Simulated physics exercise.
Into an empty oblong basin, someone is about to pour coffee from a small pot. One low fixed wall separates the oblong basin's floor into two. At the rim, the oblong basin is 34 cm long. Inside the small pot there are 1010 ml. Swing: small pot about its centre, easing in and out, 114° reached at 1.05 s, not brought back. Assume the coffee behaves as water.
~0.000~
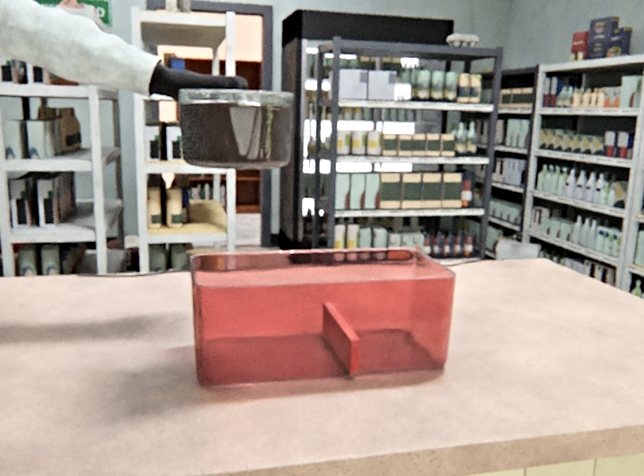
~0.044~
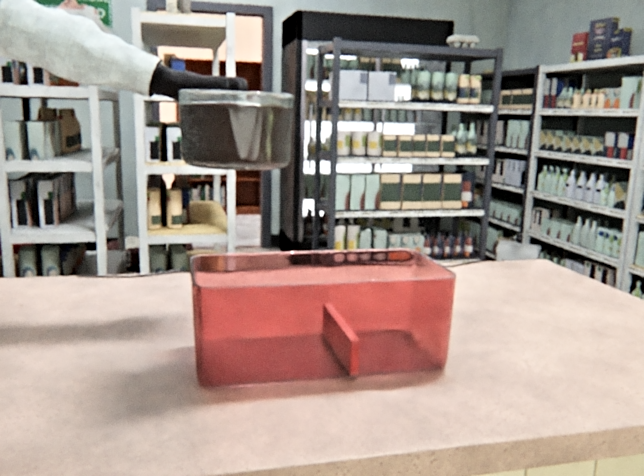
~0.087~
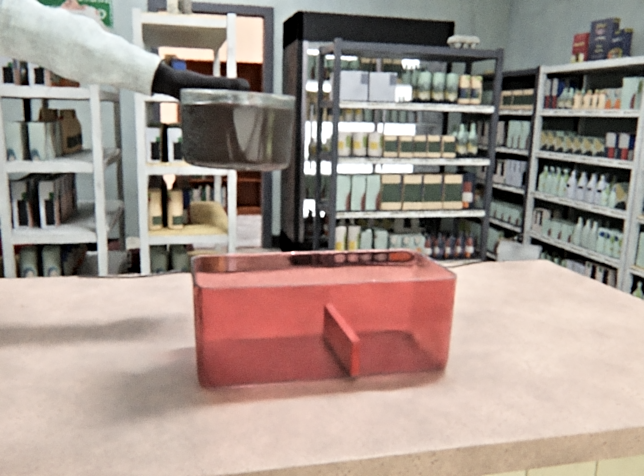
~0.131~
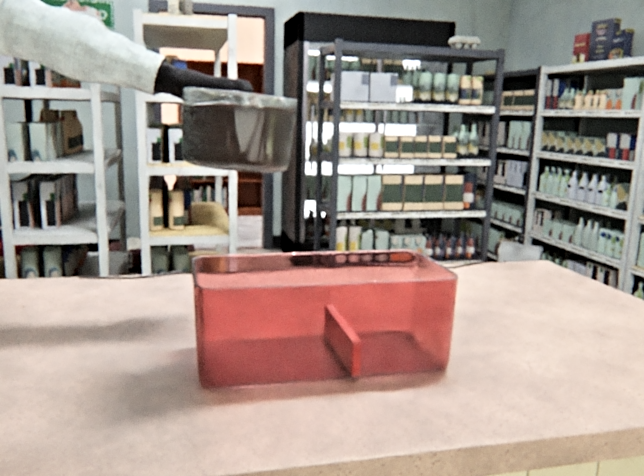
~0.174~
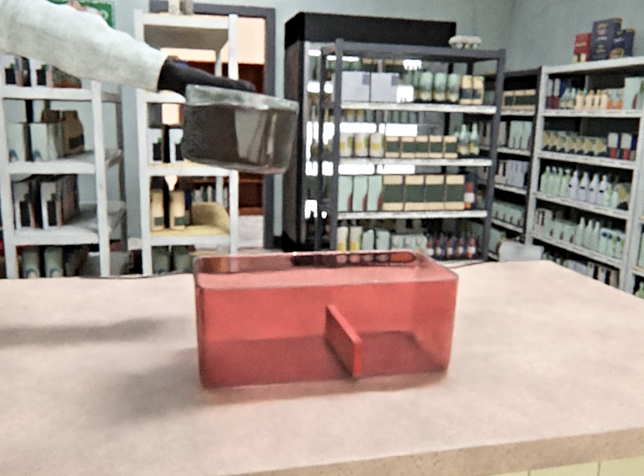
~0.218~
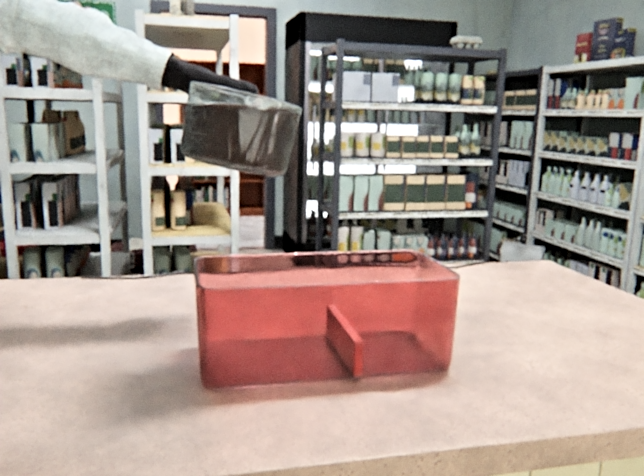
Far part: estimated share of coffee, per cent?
62 per cent.
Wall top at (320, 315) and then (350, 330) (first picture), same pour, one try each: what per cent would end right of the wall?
I'd put it at about 75 per cent for the first and about 45 per cent for the second.
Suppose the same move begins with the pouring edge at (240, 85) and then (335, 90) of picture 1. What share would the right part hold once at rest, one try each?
5 then 90 %.
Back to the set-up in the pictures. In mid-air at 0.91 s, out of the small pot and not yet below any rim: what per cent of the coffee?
Estimated airborne part: Roughly 14 per cent.
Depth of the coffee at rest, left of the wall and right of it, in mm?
Left 12 mm, right 32 mm.
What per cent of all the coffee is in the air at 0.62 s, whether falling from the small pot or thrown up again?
Roughly 32 percent.
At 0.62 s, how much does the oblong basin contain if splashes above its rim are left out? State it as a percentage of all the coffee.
About 8%.
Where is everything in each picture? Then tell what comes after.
Tilt 0°; pouring edge (291, 96); surface from (182, 102) to (288, 105); the oblong basin's rim runs from (192, 271) to (435, 262); the wall's top is at (339, 320), in the first frame.
Tilt 1°; pouring edge (291, 98); surface from (182, 103) to (288, 107), in the second frame.
Tilt 2°; pouring edge (293, 100); surface from (184, 103) to (289, 107), in the third frame.
Tilt 4°; pouring edge (295, 103); surface from (186, 104) to (292, 109), in the fourth frame.
Tilt 8°; pouring edge (297, 106); surface from (188, 104) to (294, 110), in the fifth frame.
Tilt 12°; pouring edge (299, 110); surface from (189, 106) to (296, 110), in the sixth frame.
Then, 0.62 s in, the tilt is 73° and 59 per cent is still to pour, 2 is left of the wall and 6 right of it.
Then, 0.91 s in, the tilt is 109° and 9 per cent is still to pour, 17 is left of the wall and 60 right of it.
Then, 1.22 s in, the tilt is 114° and 0 per cent is still to pour, 37 is left of the wall and 61 right of it.
Then, 1.55 s in, the tilt is 114° and 0 per cent is still to pour, 37 is left of the wall and 62 right of it.
Finally, 37 per cent lies left of the wall, 62 right of it and 1 outside.
